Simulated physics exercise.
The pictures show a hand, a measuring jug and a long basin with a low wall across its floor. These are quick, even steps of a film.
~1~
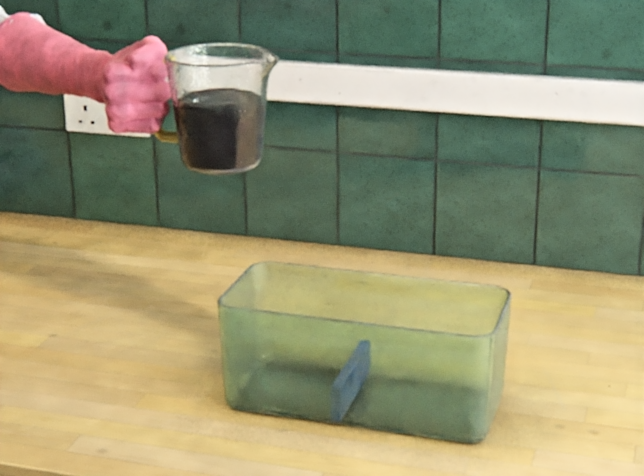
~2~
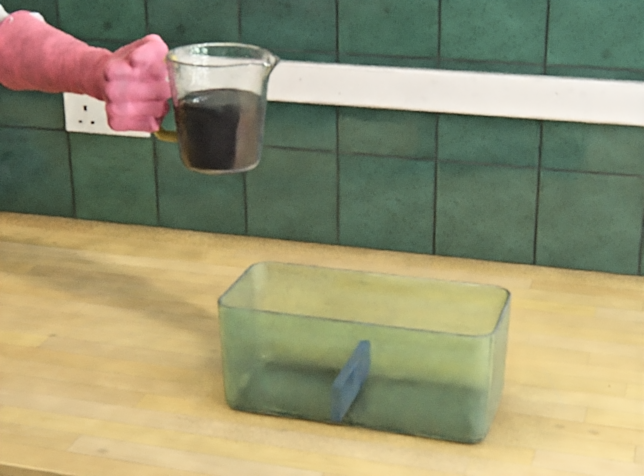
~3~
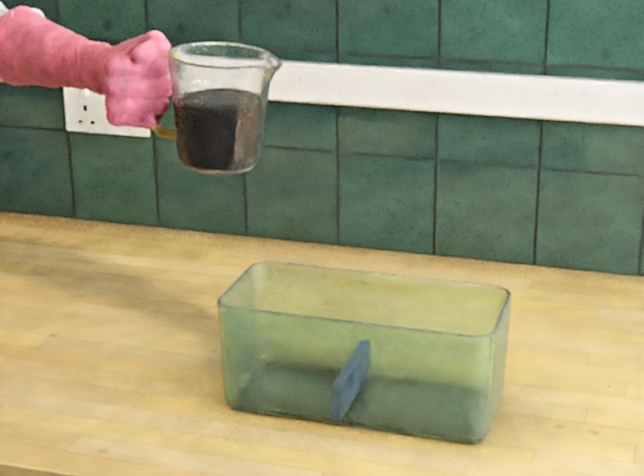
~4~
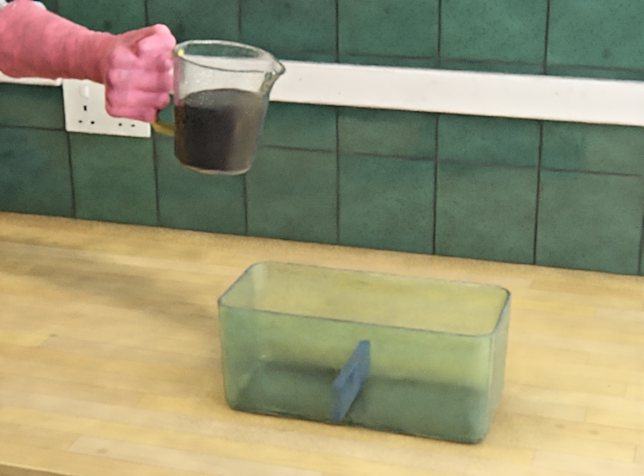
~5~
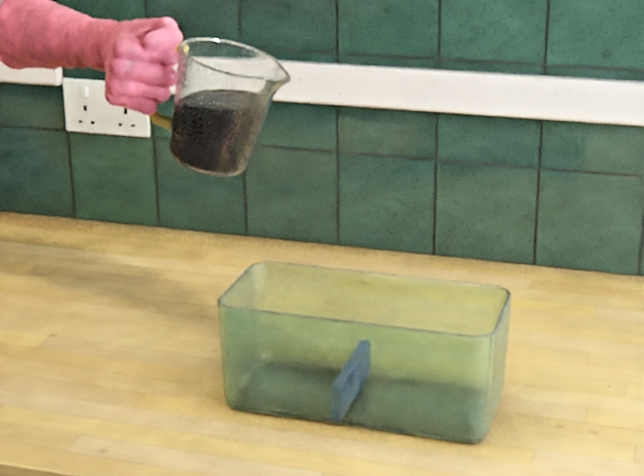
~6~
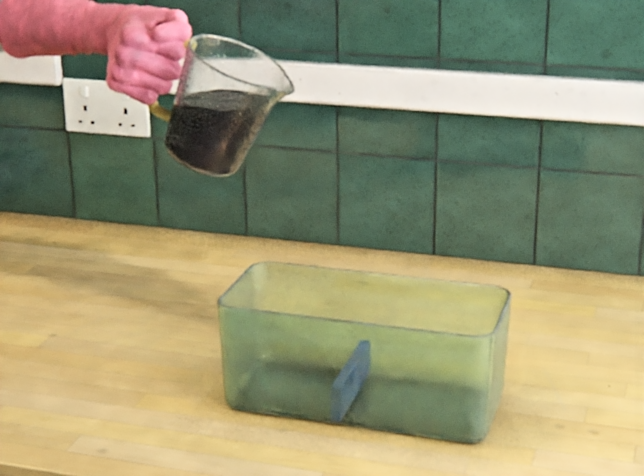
On a wooden counter against green tiles, a pink hand at the left holds a glass jug of dark liquid upright above a long clear basin with a low blue wall across its floor. The hand then tilts the jug gradually to the right, its spout dipping slightly while the basin stays still.
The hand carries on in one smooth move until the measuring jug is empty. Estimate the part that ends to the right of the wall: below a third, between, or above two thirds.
In the end from a third to two thirds is right of the wall.
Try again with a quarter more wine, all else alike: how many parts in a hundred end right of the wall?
Near 60 %.
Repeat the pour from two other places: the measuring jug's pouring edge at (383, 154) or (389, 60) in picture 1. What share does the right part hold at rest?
Roughly 95 per cent, and 70 per cent.
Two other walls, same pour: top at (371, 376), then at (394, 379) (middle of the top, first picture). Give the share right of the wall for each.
The first gives 10 %, the second 15 %.
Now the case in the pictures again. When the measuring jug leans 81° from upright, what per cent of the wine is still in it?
Close to 75 per cent.
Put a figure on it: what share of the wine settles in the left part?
It comes to 50 per cent or so.
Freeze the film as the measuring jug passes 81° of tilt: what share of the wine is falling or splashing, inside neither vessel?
Roughly 20 in a hundred.
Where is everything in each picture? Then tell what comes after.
The first frame shows tilt 0°; pouring edge (278, 60); surface from (181, 94) to (262, 100); the long basin's rim runs from (236, 284) to (503, 314); the wall's top is at (352, 364).
The second frame shows tilt 1°; pouring edge (279, 61); surface from (182, 94) to (263, 100).
The third frame shows tilt 4°; pouring edge (281, 65); surface from (183, 94) to (264, 100).
The fourth frame shows tilt 9°; pouring edge (285, 71); surface from (183, 95) to (265, 101).
The fifth frame shows tilt 16°; pouring edge (290, 80); surface from (183, 95) to (267, 102).
The sixth frame shows tilt 24°; pouring edge (294, 91); surface from (181, 97) to (271, 103).
A moment on, the measuring jug is tipped on its side and 75 per cent is still to pour, 3 is left of the wall and 0 right of it.
Next, the measuring jug is tipped right over and 7 per cent is still to pour, 30 is left of the wall and 46 right of it.
Then the measuring jug is tipped right over and 0 per cent is still to pour, 51 is left of the wall and 48 right of it.
Later the measuring jug is tipped right over and 0 per cent is still to pour, 51 is left of the wall and 48 right of it.
In the end 51 per cent lies left of the wall, 48 right of it and 2 outside.
